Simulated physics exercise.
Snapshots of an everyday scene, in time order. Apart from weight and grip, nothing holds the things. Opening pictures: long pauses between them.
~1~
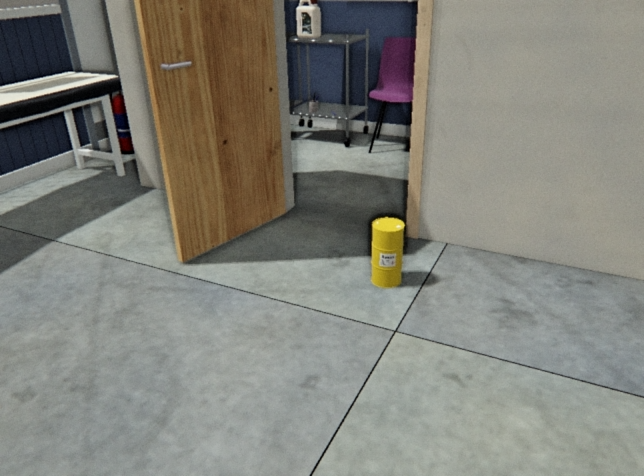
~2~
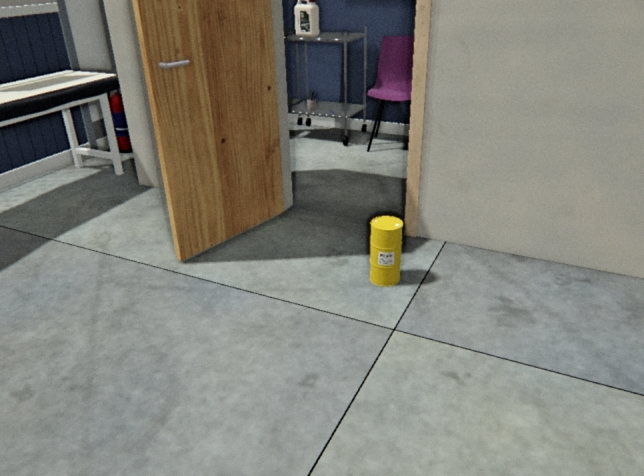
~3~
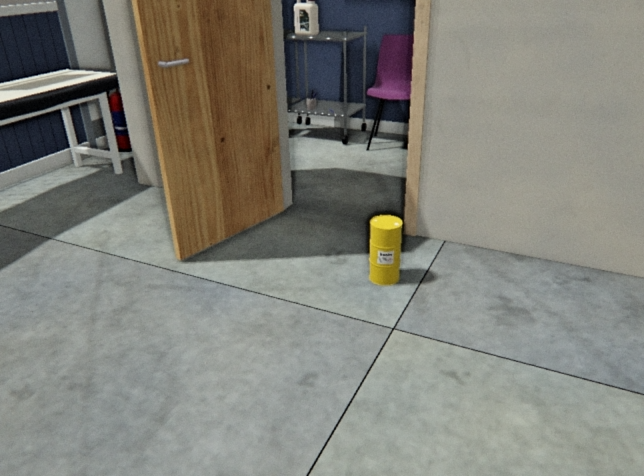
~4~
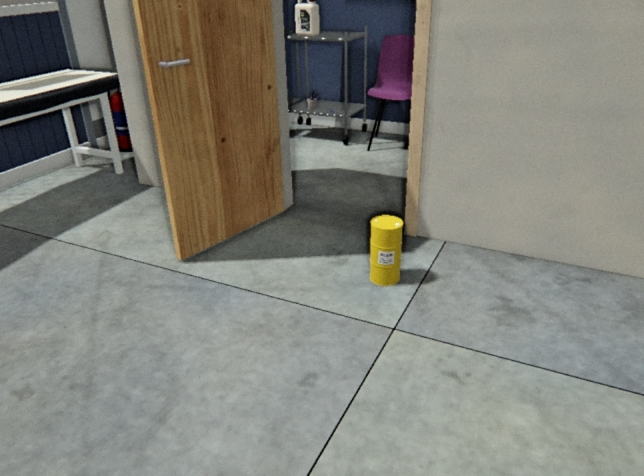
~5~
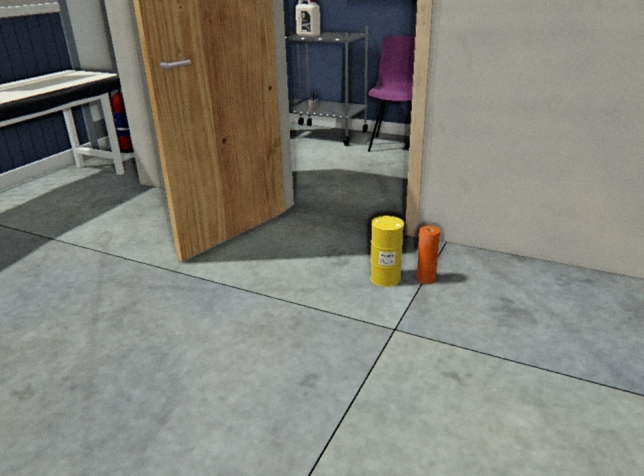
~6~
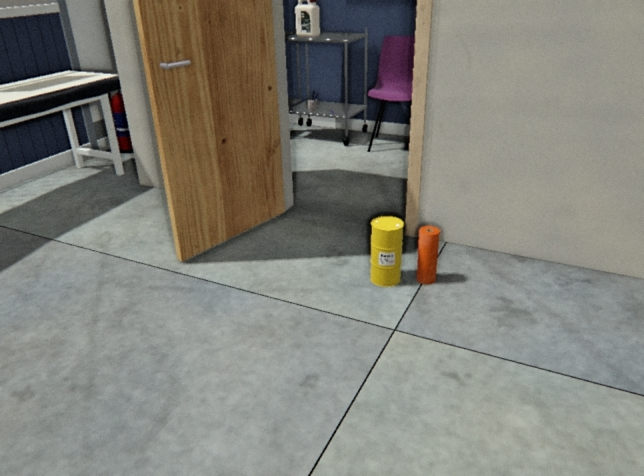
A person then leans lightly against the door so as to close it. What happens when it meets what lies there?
It closes fully.
Then, 1.00 s on from there, open by 69°.
Then, 1.60 s on from there, open by 36°.
In the end, open by 0°; both unmoved. At the end, from the last picture's camera, orange roll near (428, 256).
